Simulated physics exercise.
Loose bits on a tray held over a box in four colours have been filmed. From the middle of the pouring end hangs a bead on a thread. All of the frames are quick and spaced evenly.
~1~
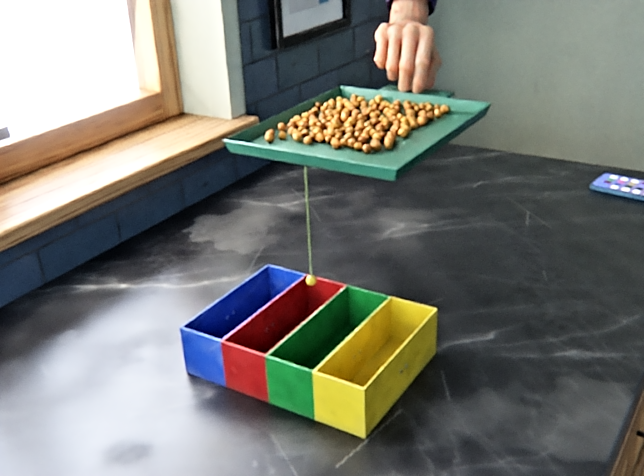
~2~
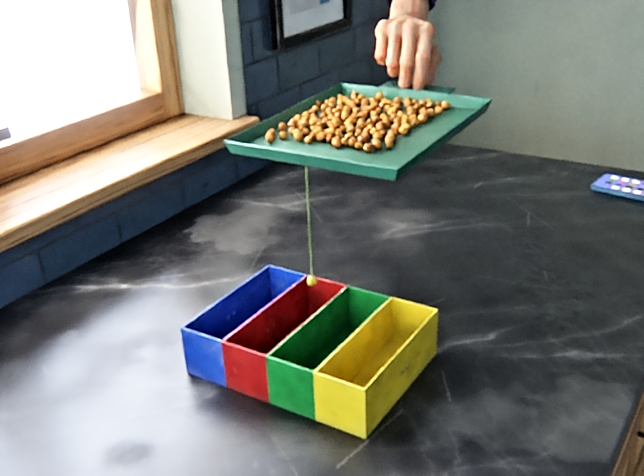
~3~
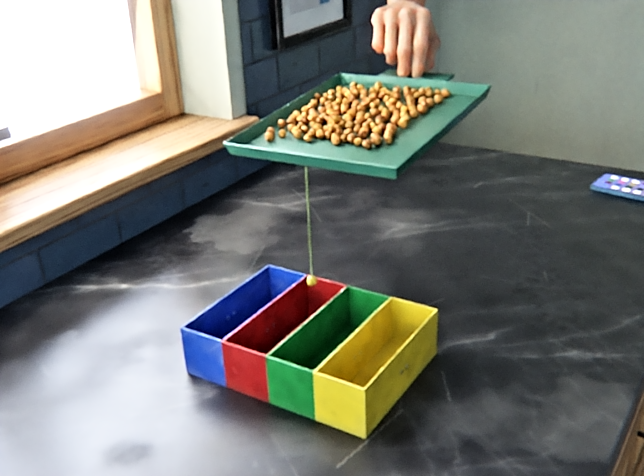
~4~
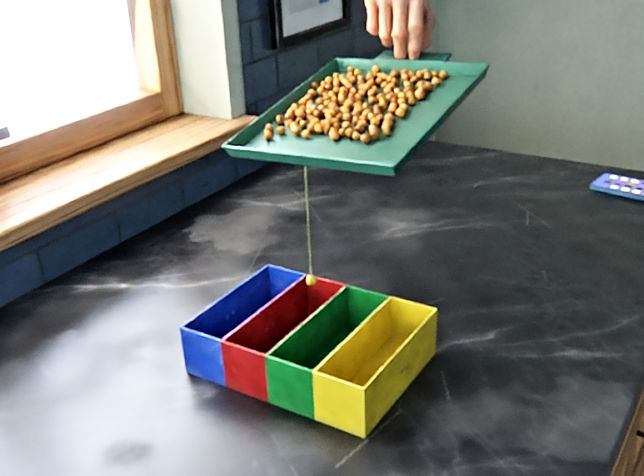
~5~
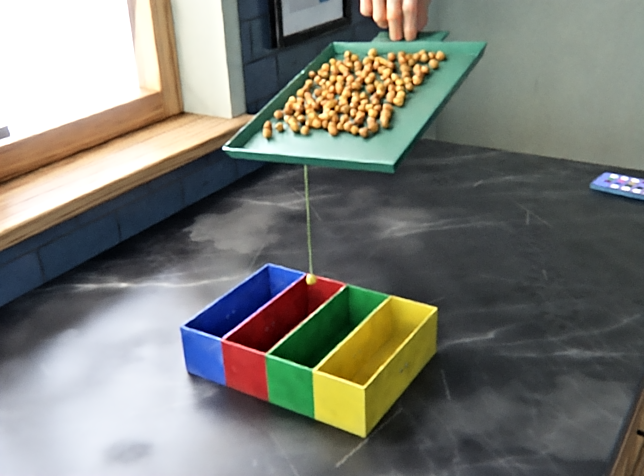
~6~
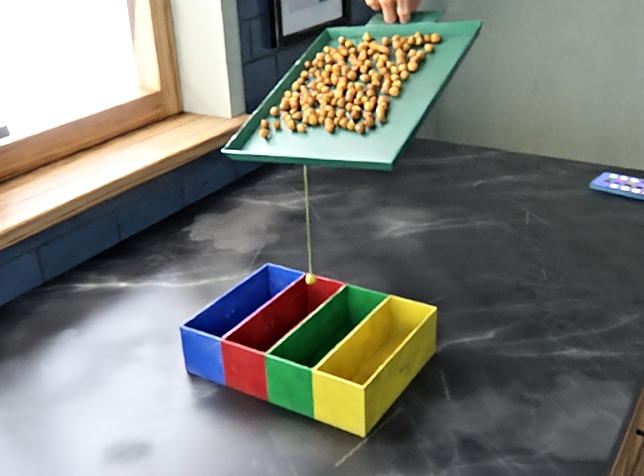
On a dark marbled counter beside a window, a hand holds a green tray of roasted chickpeas above a box with blue, red, green and yellow cells, a bead hanging on a thread. The hand gradually raises the tray's far end, tilting it more steeply toward the box, while the bead barely moves.
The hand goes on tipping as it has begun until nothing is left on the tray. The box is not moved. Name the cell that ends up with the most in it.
Most ends up in the blue cell.
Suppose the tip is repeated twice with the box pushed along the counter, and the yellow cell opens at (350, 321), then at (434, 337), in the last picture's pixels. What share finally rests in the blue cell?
Trial 1 about 50 %, trial 2 about 20 %.
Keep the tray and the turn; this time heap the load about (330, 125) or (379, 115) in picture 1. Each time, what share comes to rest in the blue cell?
Around 30 percent the first time, around 30 percent the second.
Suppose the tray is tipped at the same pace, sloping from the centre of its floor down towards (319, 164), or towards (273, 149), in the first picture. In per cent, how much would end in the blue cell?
You'd see roughly 20 per cent the first time and 40 per cent the second.
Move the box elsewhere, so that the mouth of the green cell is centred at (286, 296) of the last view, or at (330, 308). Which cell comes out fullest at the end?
Case 1 - the red one; case 2 - that blue cell.
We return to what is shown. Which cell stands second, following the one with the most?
Rank 2: Red.
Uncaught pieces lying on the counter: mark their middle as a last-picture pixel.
(187, 325), about.
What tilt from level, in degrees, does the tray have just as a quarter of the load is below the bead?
Somewhere around 90 degrees.
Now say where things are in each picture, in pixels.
In the first picture, corners of the pouring end (229, 139) and (394, 167), level; middle of the load (354, 120), roasted chickpeas; bead on its thread (311, 280); blue cell (203, 352); red cell (245, 367); green cell (291, 383); yellow cell (339, 400).
In the second picture, corners of the pouring end (230, 140) and (395, 167), level; middle of the load (354, 118).
In the third picture, corners of the pouring end (229, 142) and (394, 165), tipped barely, lowest at the left corner; middle of the load (354, 111).
In the fourth picture, corners of the pouring end (228, 144) and (392, 163), tipped a little, lowest at the left corner; middle of the load (351, 101).
In the fifth picture, corners of the pouring end (228, 146) and (391, 160), tipped clearly, lowest at the left corner; middle of the load (349, 90).
In the sixth picture, corners of the pouring end (228, 149) and (389, 158), tipped clearly, lowest at the left corner; middle of the load (344, 81); blue cell (203, 351); red cell (245, 366); green cell (290, 381); yellow cell (339, 398).
Just after the last frame, tray tipped steeply; almost all on the tray; just a few falling or outside the box.
A moment on, tray tipped past a quarter turn; roughly half on the tray; about a tenth in the blue cell; about a tenth in the red cell; just a few in the green cell; roughly a third falling or outside the box.
Further on, tray tipped past a quarter turn; roughly half in the blue cell; roughly a quarter in the red cell; just a few in the green cell; roughly a third falling or outside the box.
When it is over, tray tipped past a quarter turn; roughly half in the blue cell; roughly a quarter in the red cell; just a few in the green cell; not one in the yellow cell; roughly a third outside the box.
